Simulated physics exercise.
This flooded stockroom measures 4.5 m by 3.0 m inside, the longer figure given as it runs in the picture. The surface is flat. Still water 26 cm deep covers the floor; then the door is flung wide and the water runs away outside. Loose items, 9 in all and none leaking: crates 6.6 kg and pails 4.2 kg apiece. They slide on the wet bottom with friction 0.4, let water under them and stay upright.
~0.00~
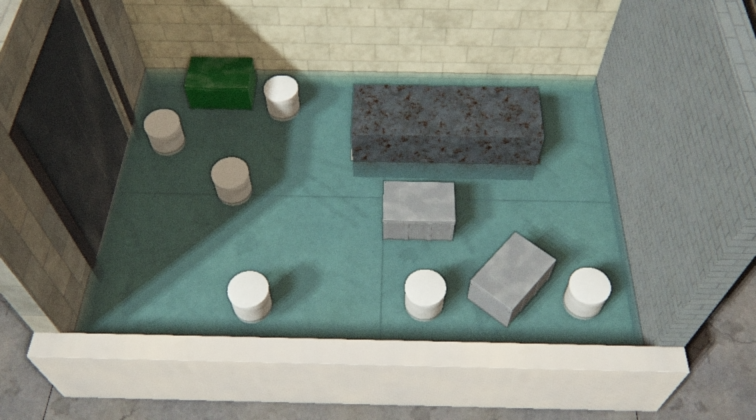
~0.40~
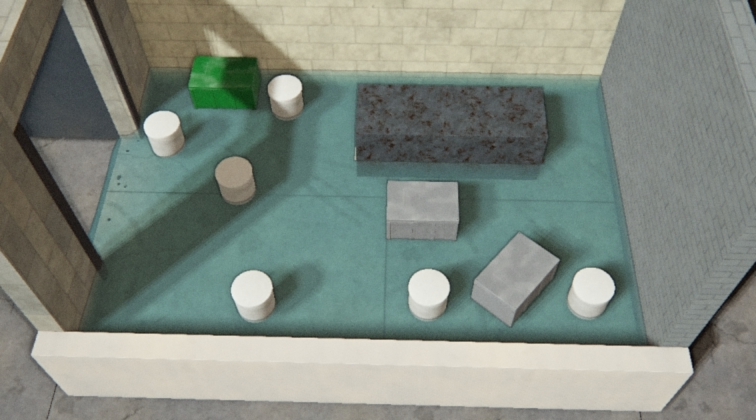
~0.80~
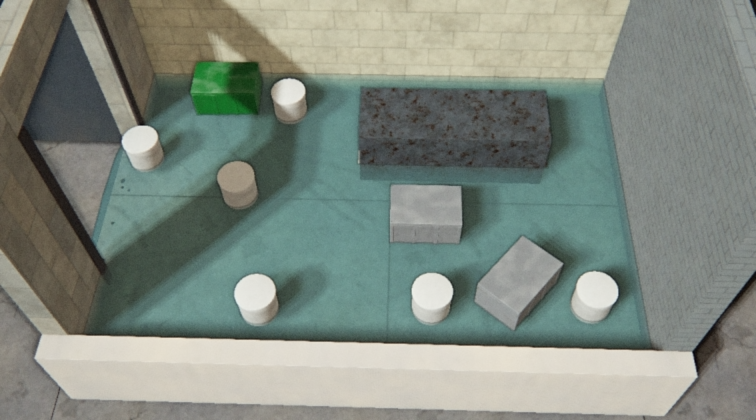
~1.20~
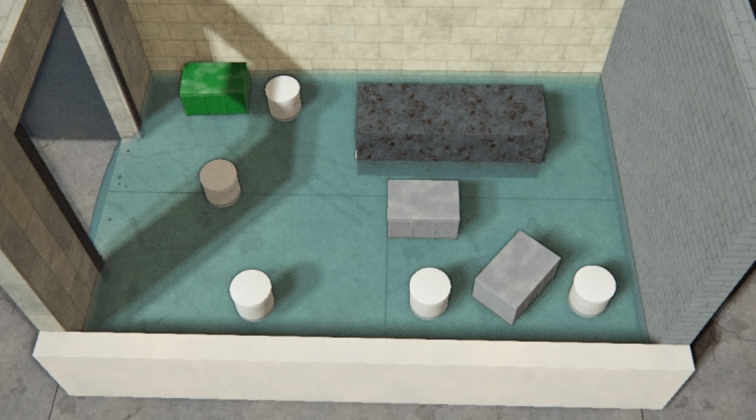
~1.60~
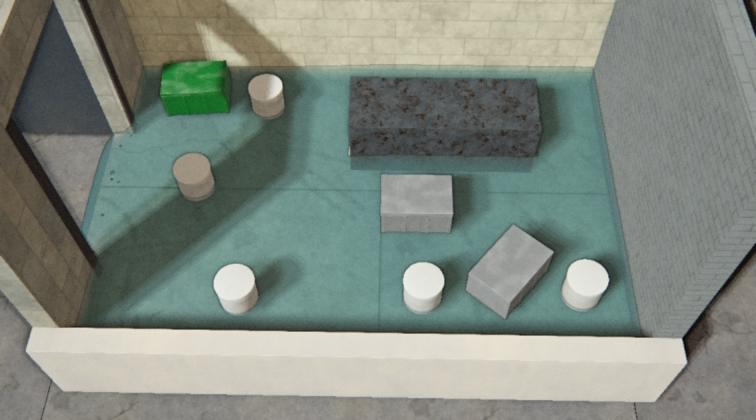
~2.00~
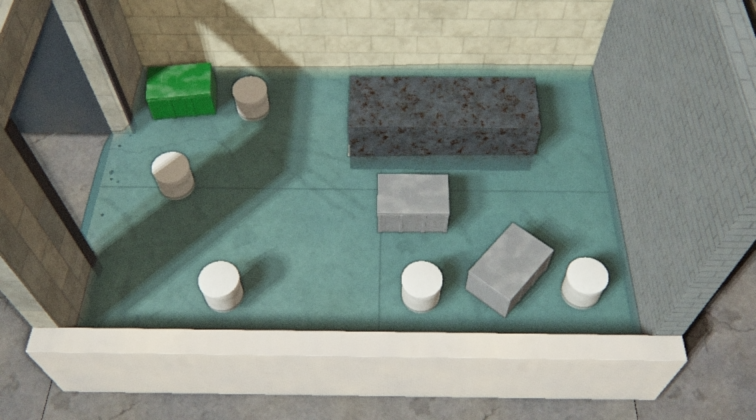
A dark panel at the left clears an opening in the wall of a flooded room, and the nearest pale pail drifts left and out of sight; then the green crate and other pails on that side slide slowly leftward.
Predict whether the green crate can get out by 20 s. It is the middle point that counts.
The green crate escapes.
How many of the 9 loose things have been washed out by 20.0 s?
By then 7.
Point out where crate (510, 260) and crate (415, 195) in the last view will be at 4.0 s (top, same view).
Near (457, 264) and (330, 189).
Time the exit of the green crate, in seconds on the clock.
At about 5.0 s.
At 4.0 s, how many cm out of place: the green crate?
About 80 cm.
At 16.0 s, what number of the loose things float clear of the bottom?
2 of them.
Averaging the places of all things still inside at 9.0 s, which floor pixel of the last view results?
At about (330, 269).
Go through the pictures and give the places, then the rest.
The first picture shows the green crate at (219, 72), afloat; about 3310 L in view; 0 of 9 have shifted.
The second picture shows the green crate at (223, 72), afloat; about 3260 L in view; 0 of 9 have shifted.
The third picture shows the green crate at (225, 77), afloat; about 3180 L in view; 1 of 9 have shifted.
The fourth picture shows the green crate at (213, 77), afloat, 10 cm from its start; about 3100 L in view; 3 of 9 have shifted.
The fifth picture shows the green crate at (194, 77), afloat, 23 cm from its start; about 3020 L in view; 5 of 9 have shifted.
The sixth picture shows the green crate at (179, 80), afloat, 36 cm from its start; about 2930 L in view; 5 of 9 have shifted.
After 4.0 s the green crate is near (145, 116), 0.8 m from its start, afloat; 2 of 9 are out; 7 afloat.
After 9.0 s the green crate has gone out; 5 of 9 are out; 4 afloat.
After 16.0 s the green crate has gone out; 7 of 9 are out; 2 afloat.
After 20.0 s the green crate has gone out; 7 of 9 are out; 2 afloat.
